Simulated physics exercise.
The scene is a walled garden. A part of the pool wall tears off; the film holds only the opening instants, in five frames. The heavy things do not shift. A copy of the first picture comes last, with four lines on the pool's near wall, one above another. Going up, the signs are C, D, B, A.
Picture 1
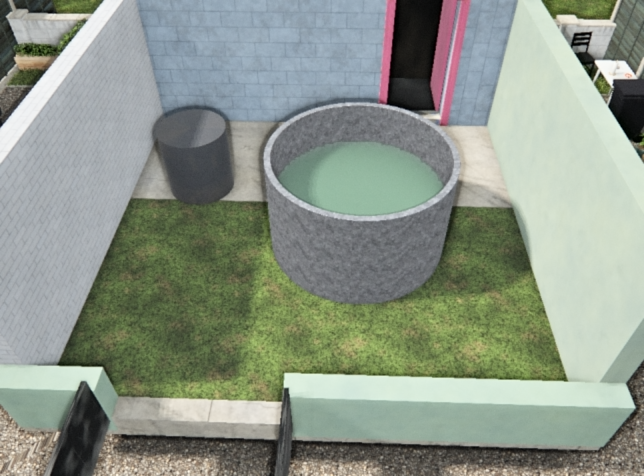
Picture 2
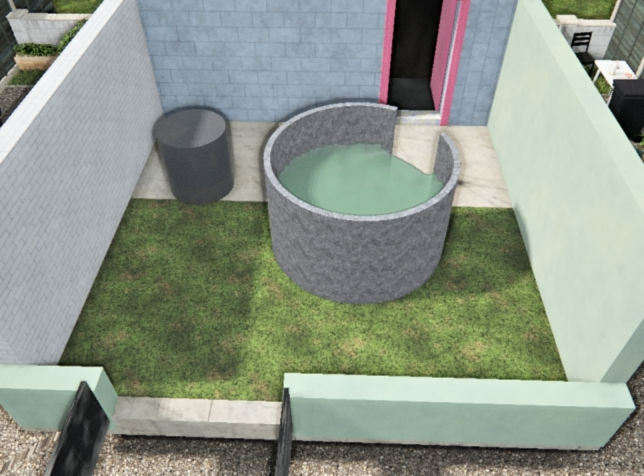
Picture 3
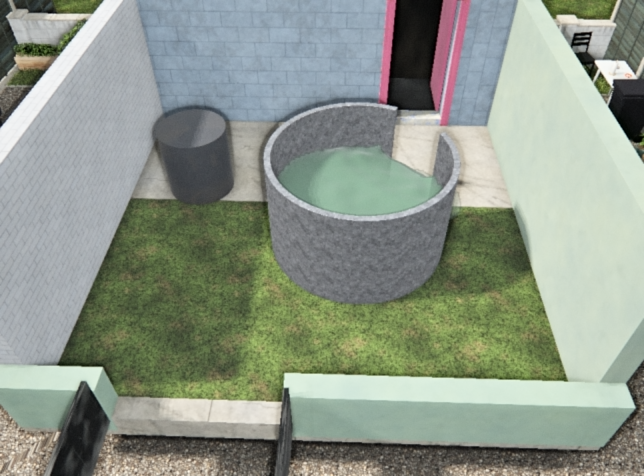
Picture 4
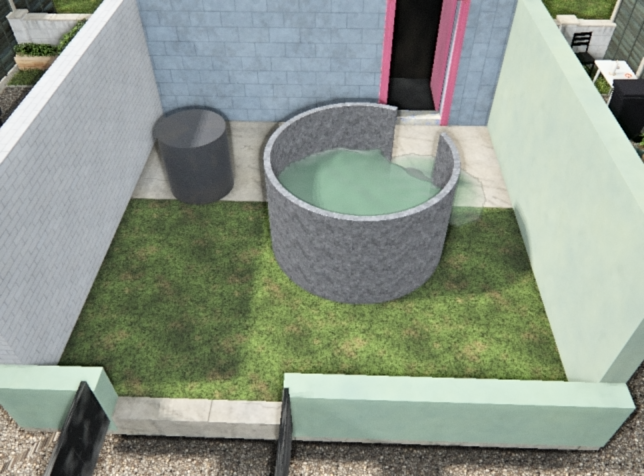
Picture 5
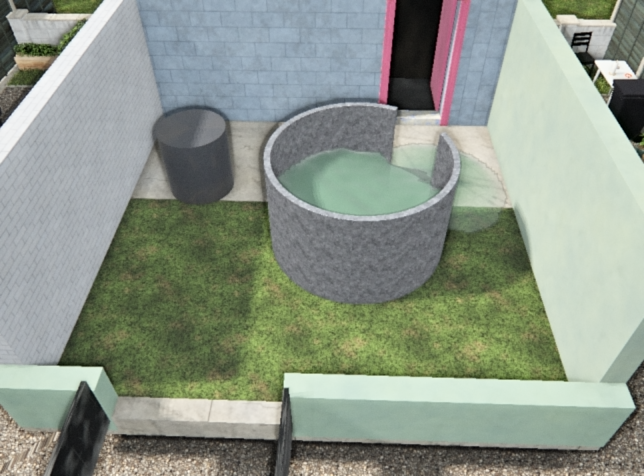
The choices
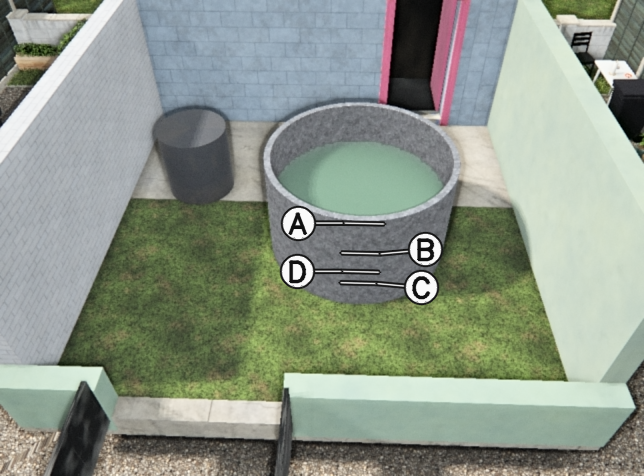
Green water sat still in a round stone pool in a walled garden until a section of the pool's back wall vanished, then it poured out through the gap and spread across the paving on the right.
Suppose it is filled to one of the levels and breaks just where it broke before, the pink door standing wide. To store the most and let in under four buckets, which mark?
Mark C just does it.
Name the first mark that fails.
D.
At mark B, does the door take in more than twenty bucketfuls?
Yes, clearly.
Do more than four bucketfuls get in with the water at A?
Yes, that goes wrong.
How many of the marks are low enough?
One of the four.
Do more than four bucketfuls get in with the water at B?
Yes, that goes wrong.
On the marked copy, A at (363, 223); B at (361, 253); C at (359, 283); D at (359, 271); from the bottom up C, D, B, A.
Choosing A, dozens of bucketfuls pour in.
Choosing B, dozens of bucketfuls pour in.
Choosing C, a bucket or two gets in.
Choosing D, about 11 bucketfuls get in.
